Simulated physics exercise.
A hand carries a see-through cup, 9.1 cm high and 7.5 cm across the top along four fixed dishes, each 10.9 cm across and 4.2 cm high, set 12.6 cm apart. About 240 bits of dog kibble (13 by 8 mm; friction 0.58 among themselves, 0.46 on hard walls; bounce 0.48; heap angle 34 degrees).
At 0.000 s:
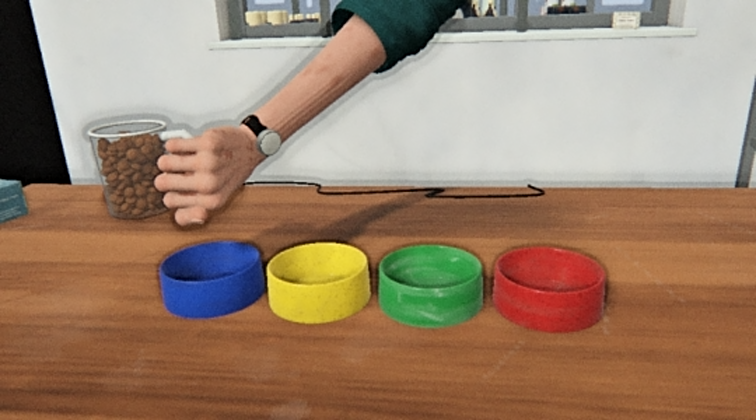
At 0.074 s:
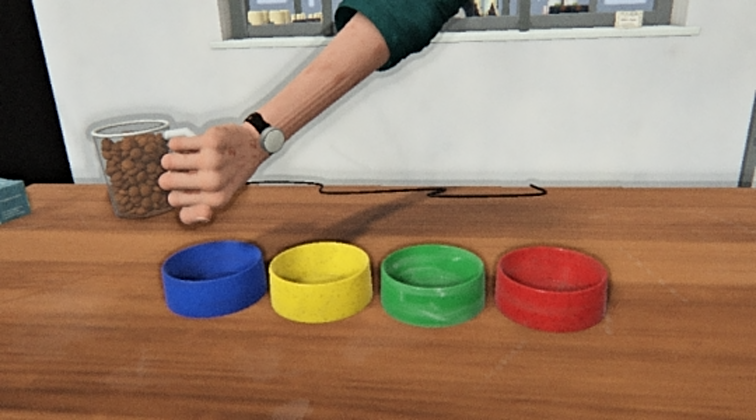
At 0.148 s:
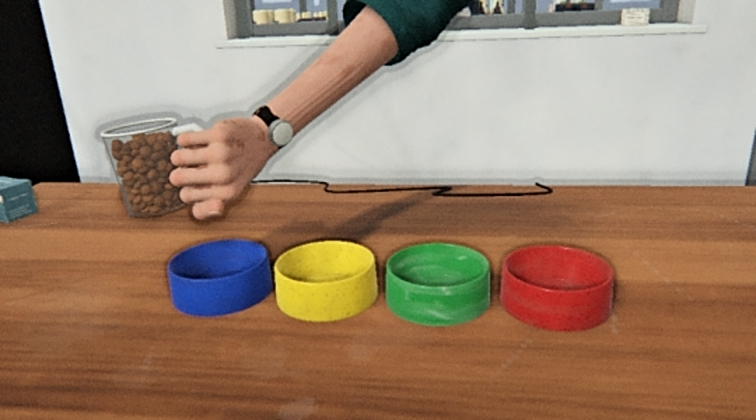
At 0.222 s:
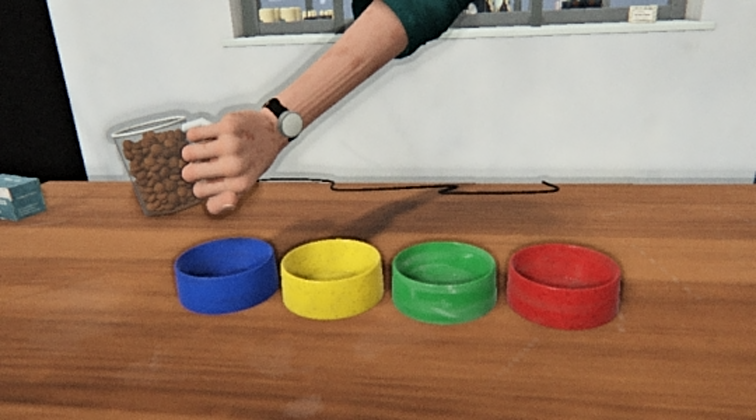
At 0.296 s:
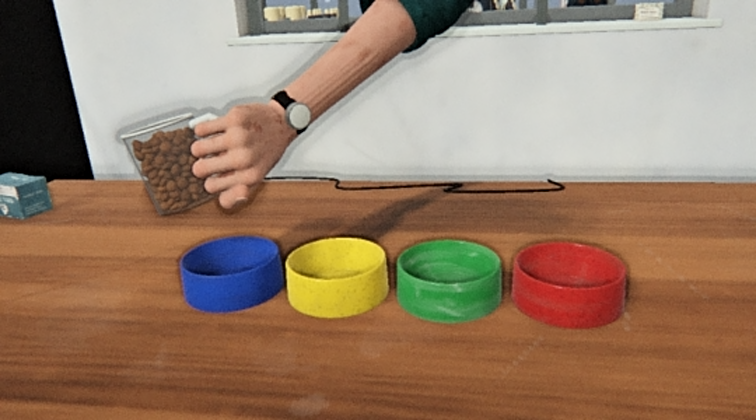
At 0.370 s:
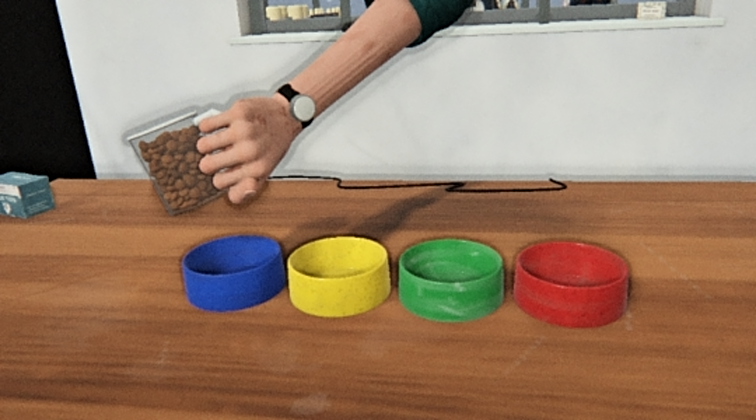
On a wooden table behind a row of blue, yellow, green and red dishes, a hand held a clear cup of brown kibble, moved it slightly to the right and gradually tilted it.
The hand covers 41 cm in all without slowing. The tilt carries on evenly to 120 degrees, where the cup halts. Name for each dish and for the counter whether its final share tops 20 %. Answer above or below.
Red below, blue above, green below, yellow above, counter above.
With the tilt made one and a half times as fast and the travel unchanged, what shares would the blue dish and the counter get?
In that case blue 100, counter 0.
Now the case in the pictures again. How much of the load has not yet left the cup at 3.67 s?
About 0 per cent.
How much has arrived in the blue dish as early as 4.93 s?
Some 40 per cent.
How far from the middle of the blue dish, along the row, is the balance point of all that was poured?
Some 5 cm to the right.
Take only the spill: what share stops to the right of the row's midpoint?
Some 0 per cent.
After 2.35 s, tilt 120 degrees; cup holds 20 %, blue 40 %, yellow 10 %.
After 3.67 s, tilt 120 degrees; cup holds 0 %, blue 40 %, yellow 30 %.
After 4.93 s, tilt 120 degrees; cup holds 0 %, blue 40 %, yellow 30 %.
At rest (5.2 s), red 0 %, blue 40 %, green 0 %, yellow 30 %, counter 30 %.
